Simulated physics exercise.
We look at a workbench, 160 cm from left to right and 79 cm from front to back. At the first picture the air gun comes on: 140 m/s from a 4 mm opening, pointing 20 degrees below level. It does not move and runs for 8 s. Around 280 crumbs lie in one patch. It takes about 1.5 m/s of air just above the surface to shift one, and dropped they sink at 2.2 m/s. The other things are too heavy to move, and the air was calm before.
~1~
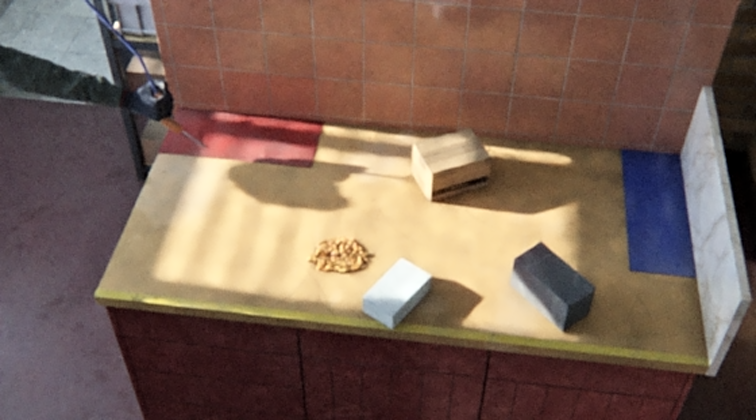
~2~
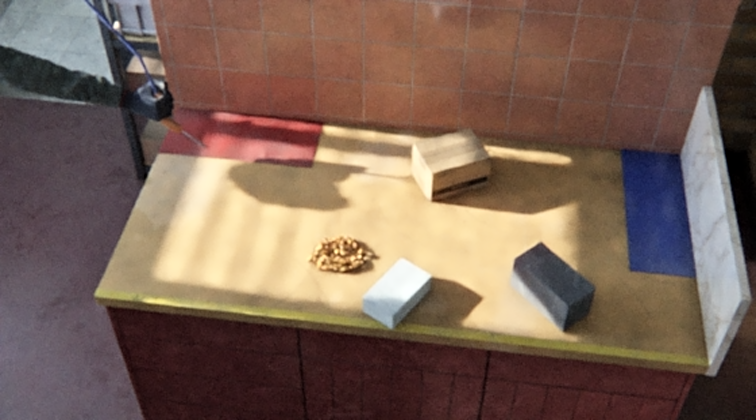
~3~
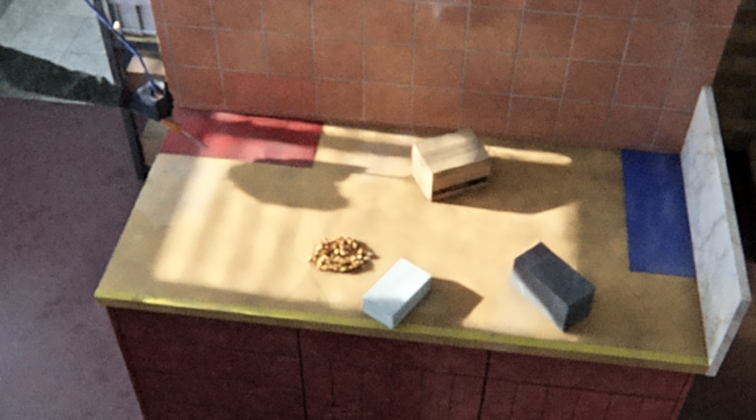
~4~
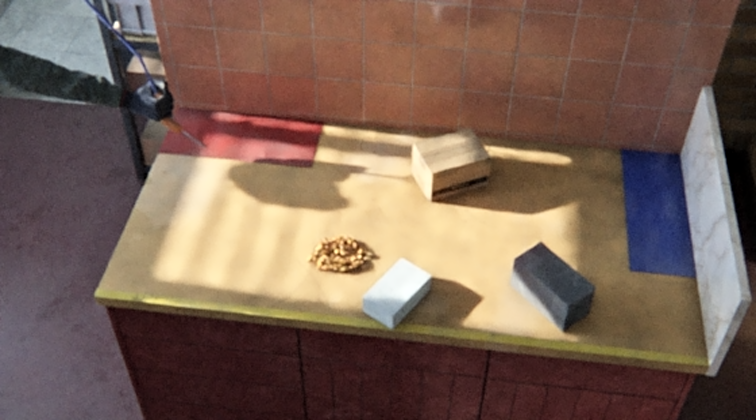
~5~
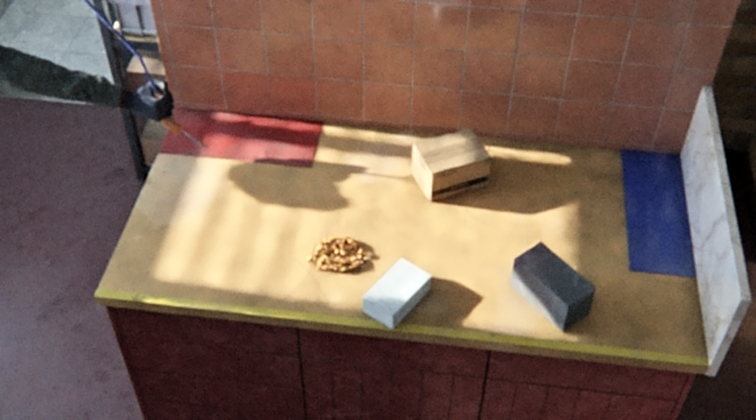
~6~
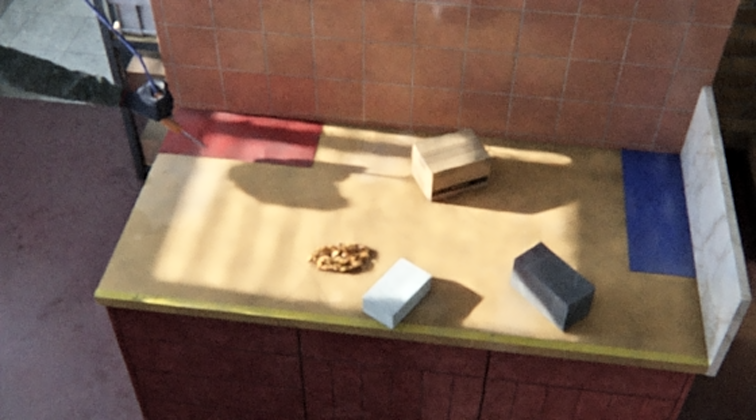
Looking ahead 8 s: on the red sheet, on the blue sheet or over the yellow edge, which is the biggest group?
The biggest group is at the yellow one.
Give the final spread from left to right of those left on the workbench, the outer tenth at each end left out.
Roughly 0 cm.
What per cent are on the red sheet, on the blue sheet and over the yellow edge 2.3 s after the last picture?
Roughly 0 % red, 0 % blue, 30 % yellow.
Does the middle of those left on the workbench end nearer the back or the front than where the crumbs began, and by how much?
Towards the front, some 10 cm.
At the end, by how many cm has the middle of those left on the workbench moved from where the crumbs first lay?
Roughly 15 cm.
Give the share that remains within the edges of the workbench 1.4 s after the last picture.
Some 70 per cent.
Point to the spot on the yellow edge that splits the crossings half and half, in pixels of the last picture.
Near (356, 326).
Then, 1.4 s after the last picture, 29 % are over the yellow edge, 0 % on the blue sheet and 0 % on the red sheet; the middle of those still in play is near (391, 267); 63 % have settled or left.
Then, 2.3 s after the last picture, 30 % are over the yellow edge, 0 % on the blue sheet and 0 % on the red sheet; the middle of those still in play is near (380, 275); 66 % have settled or left.
Then, 4.2 s after the last picture, 31 % are over the yellow edge, 0 % on the blue sheet and 0 % on the red sheet; the middle of those still in play is near (380, 274); 69 % have settled or left.
Then, 7.8 s after the last picture, at the end, 31 % are over the yellow edge, 0 % on the blue sheet and 0 % on the red sheet; the middle of those still in play is near (380, 276).
